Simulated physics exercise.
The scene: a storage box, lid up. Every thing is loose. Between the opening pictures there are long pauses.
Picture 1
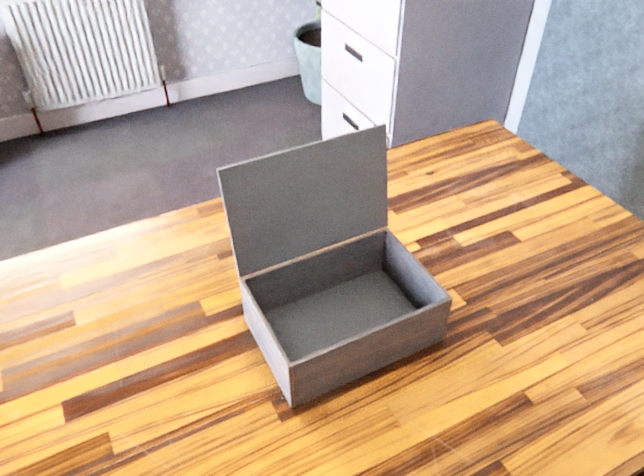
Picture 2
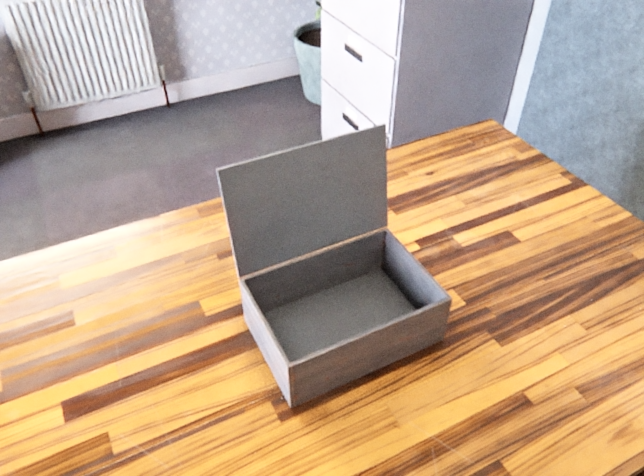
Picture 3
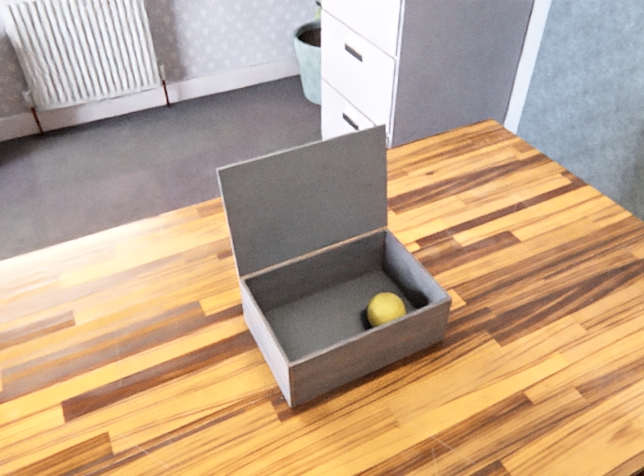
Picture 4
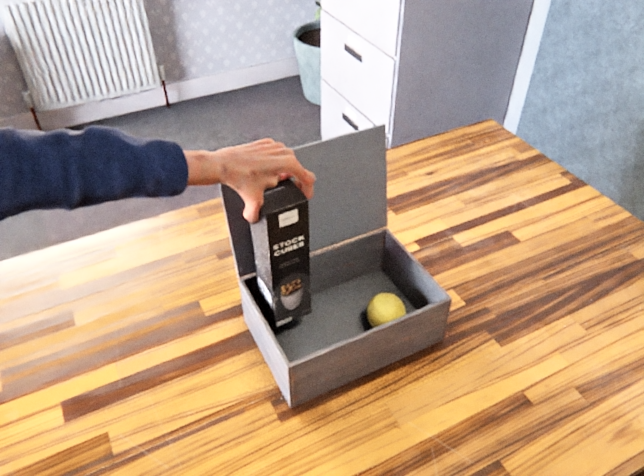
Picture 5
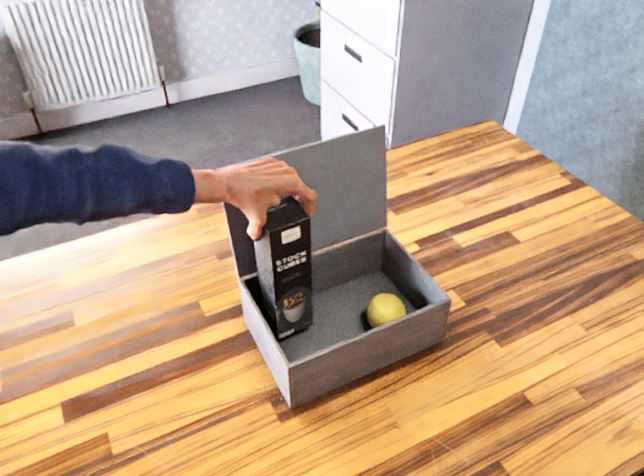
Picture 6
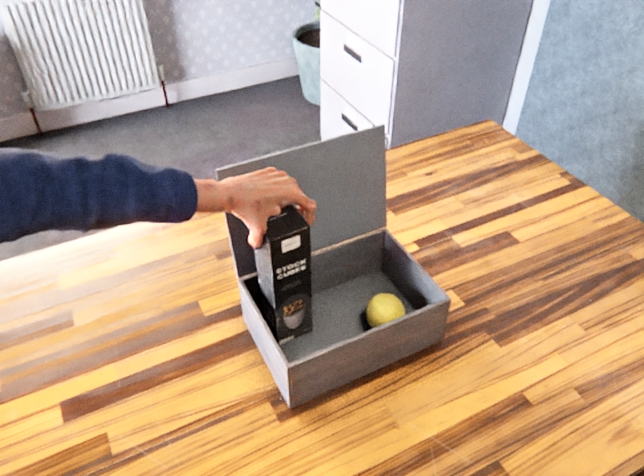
The clip shows an open, empty grey box on a wooden surface; a round yellowish object appears inside at the right, then a hand from the left lowers a black carton into the left side and keeps holding it.
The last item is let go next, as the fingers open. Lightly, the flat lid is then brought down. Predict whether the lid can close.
Prediction: The lid cannot close.
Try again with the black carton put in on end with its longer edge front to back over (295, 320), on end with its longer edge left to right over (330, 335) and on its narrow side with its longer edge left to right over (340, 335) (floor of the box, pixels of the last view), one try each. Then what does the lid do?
Going in order, the lid is left partly open, then is left partly open, then comes down all the way.
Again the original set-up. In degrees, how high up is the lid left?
The lid sits around 20° above the rim.
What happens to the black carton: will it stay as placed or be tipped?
In the end, it winds up askew.
Then, 1.50 s after the last picture, lid 76° above the rim; black carton tipped 5° from how it was near (287, 282).
Then, 2.10 s after the last picture, lid 41° above the rim; black carton tipped 42° from how it was near (311, 320).
Then, 2.80 s after the last picture, lid 22° above the rim; black carton tipped 57° from how it was near (309, 318).
At rest, lid 22° above the rim; tipped over in the box, black carton; yellow lemon in place. Seen from the same camera at the end, black carton near (309, 318).
